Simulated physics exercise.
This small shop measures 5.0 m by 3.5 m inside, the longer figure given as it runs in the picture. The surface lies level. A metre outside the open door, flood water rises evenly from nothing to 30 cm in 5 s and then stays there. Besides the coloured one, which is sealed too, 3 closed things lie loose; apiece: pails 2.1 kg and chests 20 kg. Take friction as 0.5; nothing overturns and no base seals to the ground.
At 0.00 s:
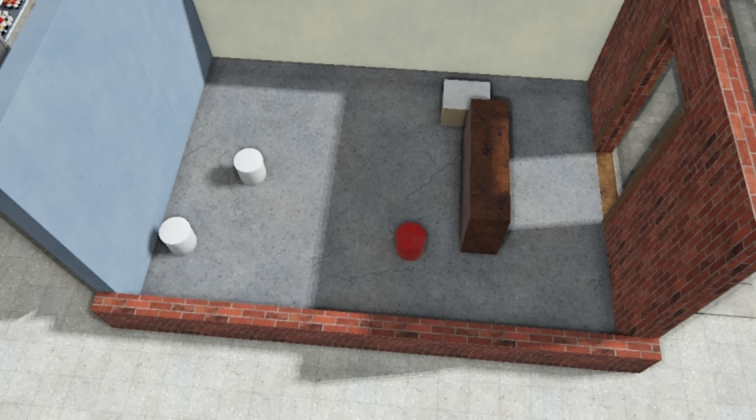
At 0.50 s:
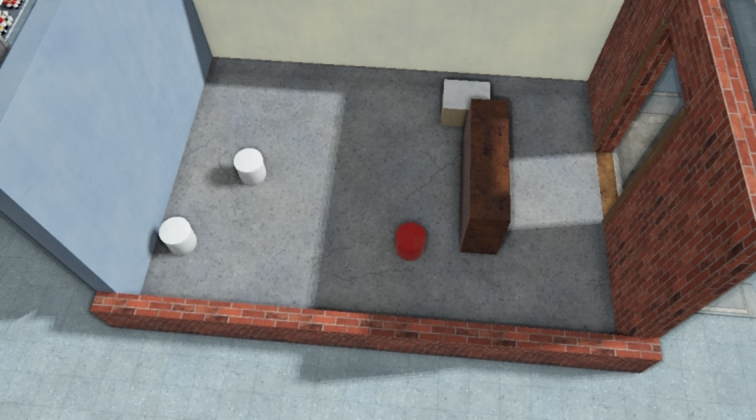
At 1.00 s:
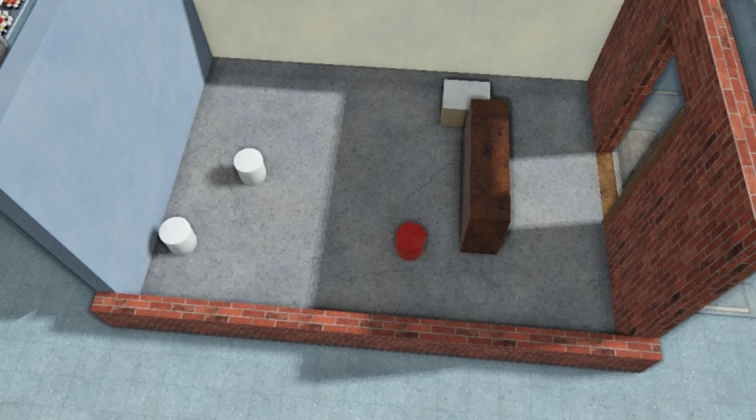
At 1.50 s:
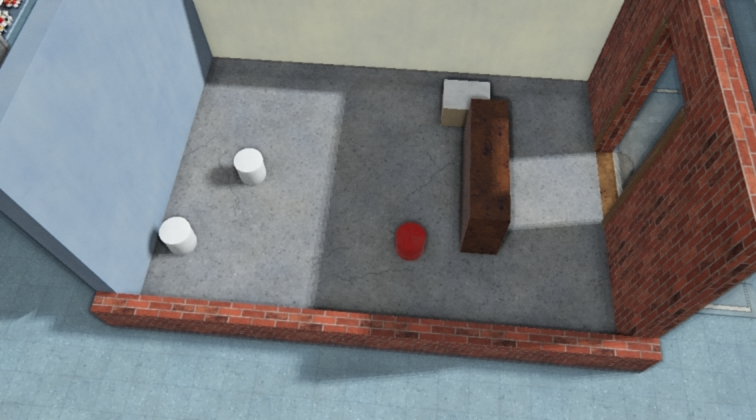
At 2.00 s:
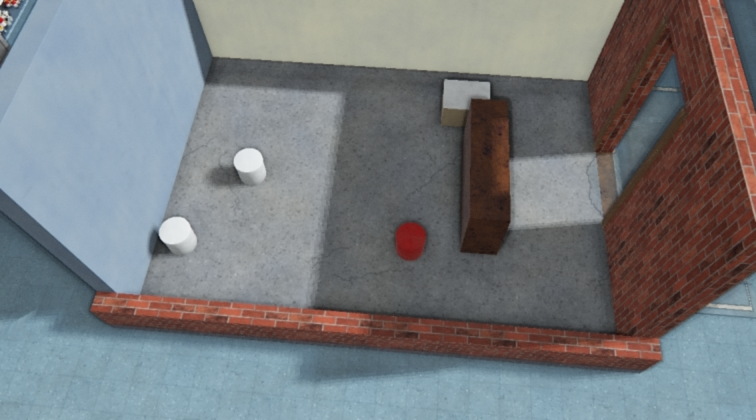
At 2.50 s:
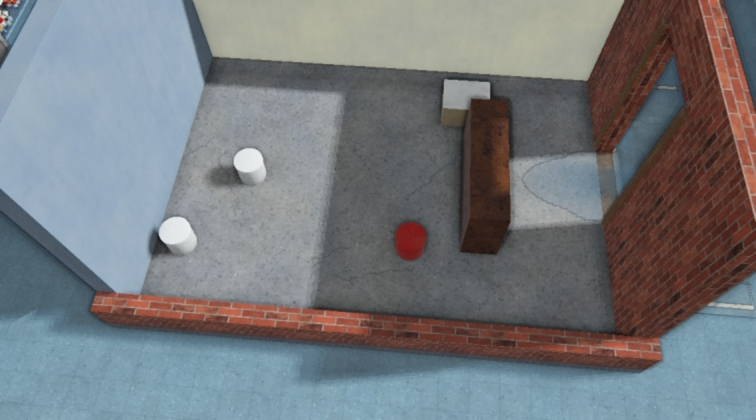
Water spreads over the ground outside and enters the doorway while the objects inside stay still.
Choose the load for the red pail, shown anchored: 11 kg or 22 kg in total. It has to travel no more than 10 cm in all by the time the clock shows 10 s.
I expect that the smaller load will do.
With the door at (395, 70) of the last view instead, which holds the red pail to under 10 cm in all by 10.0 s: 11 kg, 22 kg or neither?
In that case only the larger load is enough.
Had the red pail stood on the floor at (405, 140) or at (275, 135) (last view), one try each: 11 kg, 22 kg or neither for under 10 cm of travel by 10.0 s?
In that order: The smaller is enough; the smaller is enough.
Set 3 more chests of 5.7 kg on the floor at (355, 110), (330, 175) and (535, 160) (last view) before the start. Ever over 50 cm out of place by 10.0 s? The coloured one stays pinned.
In that order: Over, less, over.
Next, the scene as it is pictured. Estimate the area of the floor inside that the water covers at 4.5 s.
Some 4.5 m2.
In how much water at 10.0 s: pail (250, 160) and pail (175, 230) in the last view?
About 8 and 9 cm.
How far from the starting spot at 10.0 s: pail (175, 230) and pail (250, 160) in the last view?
In turn: 20 cm, 20 cm.
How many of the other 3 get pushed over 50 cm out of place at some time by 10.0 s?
That makes 0.
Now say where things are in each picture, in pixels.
The red pail at (411, 236), on the bottom; water covers 0.0 m2; 0 of 4 have shifted, in the first picture.
The red pail at (411, 236) rests on the ground; water covers 0.0 m2; 0 of 4 have shifted, in the second picture.
The red pail at (411, 236), on the bottom; water covers 0.0 m2; 0 of 4 have shifted, in the third picture.
The red pail at (411, 236) rests on the ground; 0.0 m2 under water; 0 of 4 have shifted, in the fourth picture.
The red pail at (411, 236) rests on the ground; water covers 0.1 m2; 0 of 4 have shifted, in the fifth picture.
The red pail at (411, 236), on the bottom; 0.6 m2 under water; 0 of 4 have shifted, in the sixth picture.
After 3.5 s the red pail would be 0 cm from its start with 11 kg and 0 cm from its start with 22 kg; 0 cm of water round it then.
After 4.5 s the red pail would be 0 cm from its start with 11 kg and 0 cm from its start with 22 kg; 0 cm of water round it then.
After 7.0 s the red pail would be 0 cm from its start with 11 kg and 0 cm from its start with 22 kg; 1 cm of water round it then.
After 10.0 s the red pail would be 0 cm from its start with 11 kg and 0 cm from its start with 22 kg; 3 cm of water round it then.
